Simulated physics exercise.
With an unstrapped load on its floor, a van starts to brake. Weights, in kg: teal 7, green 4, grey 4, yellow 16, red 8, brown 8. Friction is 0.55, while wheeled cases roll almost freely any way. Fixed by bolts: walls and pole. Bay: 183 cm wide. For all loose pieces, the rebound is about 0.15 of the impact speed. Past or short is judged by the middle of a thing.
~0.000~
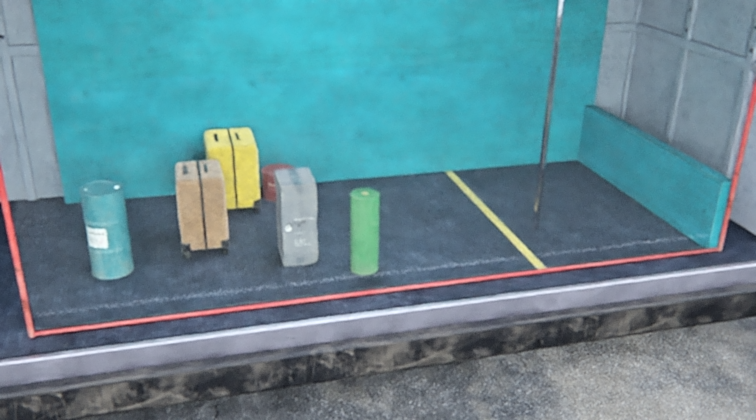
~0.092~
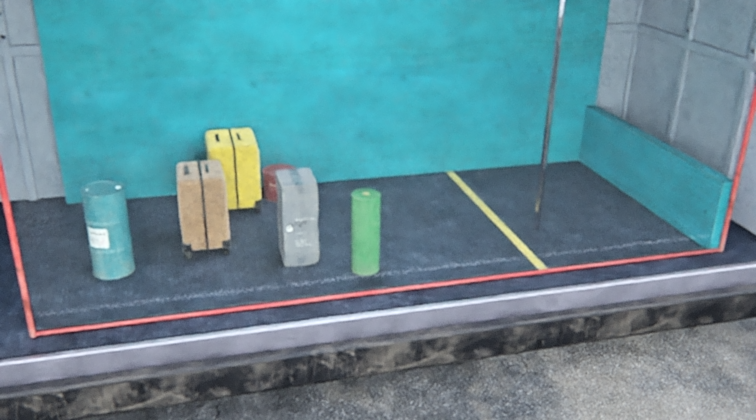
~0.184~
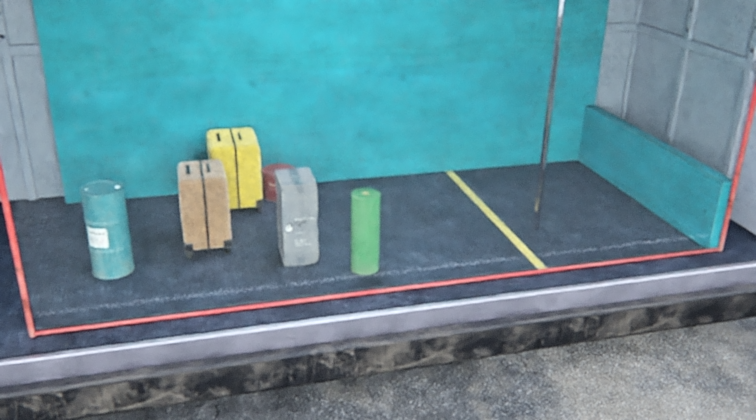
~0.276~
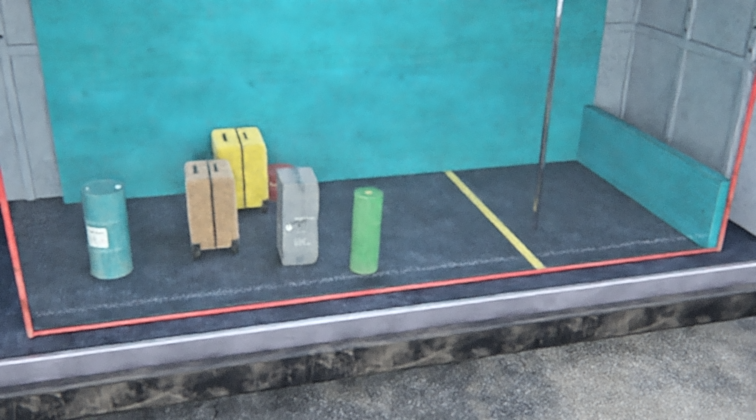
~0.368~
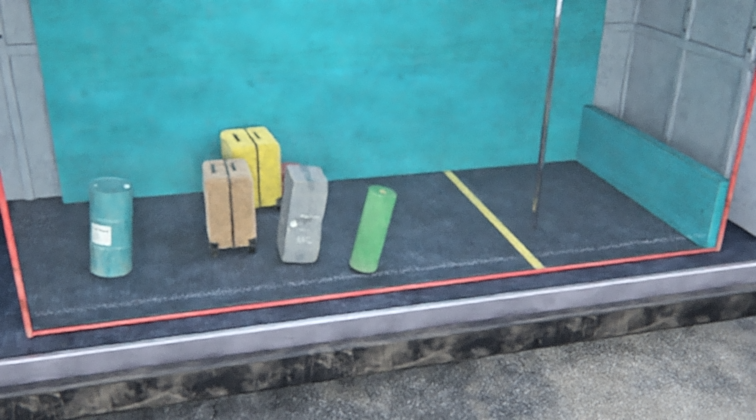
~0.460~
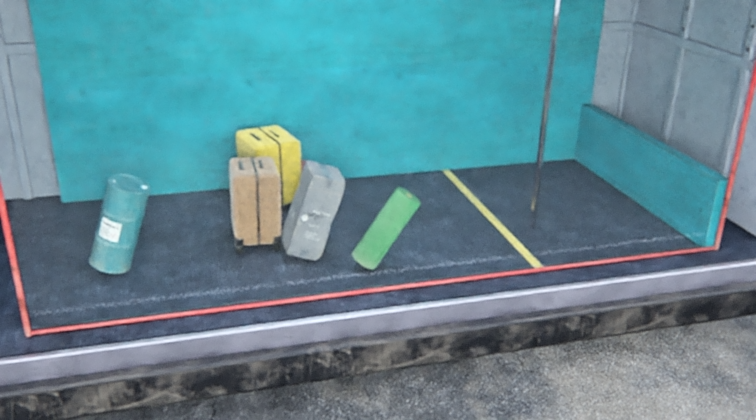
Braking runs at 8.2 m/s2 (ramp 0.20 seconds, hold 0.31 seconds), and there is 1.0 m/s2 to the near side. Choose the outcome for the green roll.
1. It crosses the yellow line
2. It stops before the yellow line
(2) It stops before the yellow line.
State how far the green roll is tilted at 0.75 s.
Roughly 90° from upright.
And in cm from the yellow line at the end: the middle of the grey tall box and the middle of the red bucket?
The grey tall box ends 0 cm past, and the red bucket ends 10 cm short.
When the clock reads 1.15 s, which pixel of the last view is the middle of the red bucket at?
Around (441, 169).
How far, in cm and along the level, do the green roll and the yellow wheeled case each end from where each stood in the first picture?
Green roll moved 100, yellow wheeled case moved 250.
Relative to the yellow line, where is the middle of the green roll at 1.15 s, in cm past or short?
About 15 cm short.
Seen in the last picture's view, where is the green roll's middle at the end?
In the last picture it ends at roughly (513, 253).
After 0.75 s the green roll is 44 cm short of the yellow line, tilted 90°, near (468, 250) in the last picture's view; the teal drum 215 cm short of the yellow line, tilted 90°.
After 1.15 s the green roll is 16 cm short of the yellow line, tilted 90°, near (514, 254) in the last picture's view; the teal drum 203 cm short of the yellow line, tilted 90°.
After 1.65 s the green roll is 16 cm short of the yellow line, tilted 90°, near (514, 254) in the last picture's view; the teal drum 203 cm short of the yellow line, tilted 90°.
Final state at 2.9 s, teal drum stops short of the yellow line; green roll stops short of the yellow line; yellow wheeled case crosses the yellow line; red bucket stops short of the yellow line; brown wheeled case crosses the yellow line.
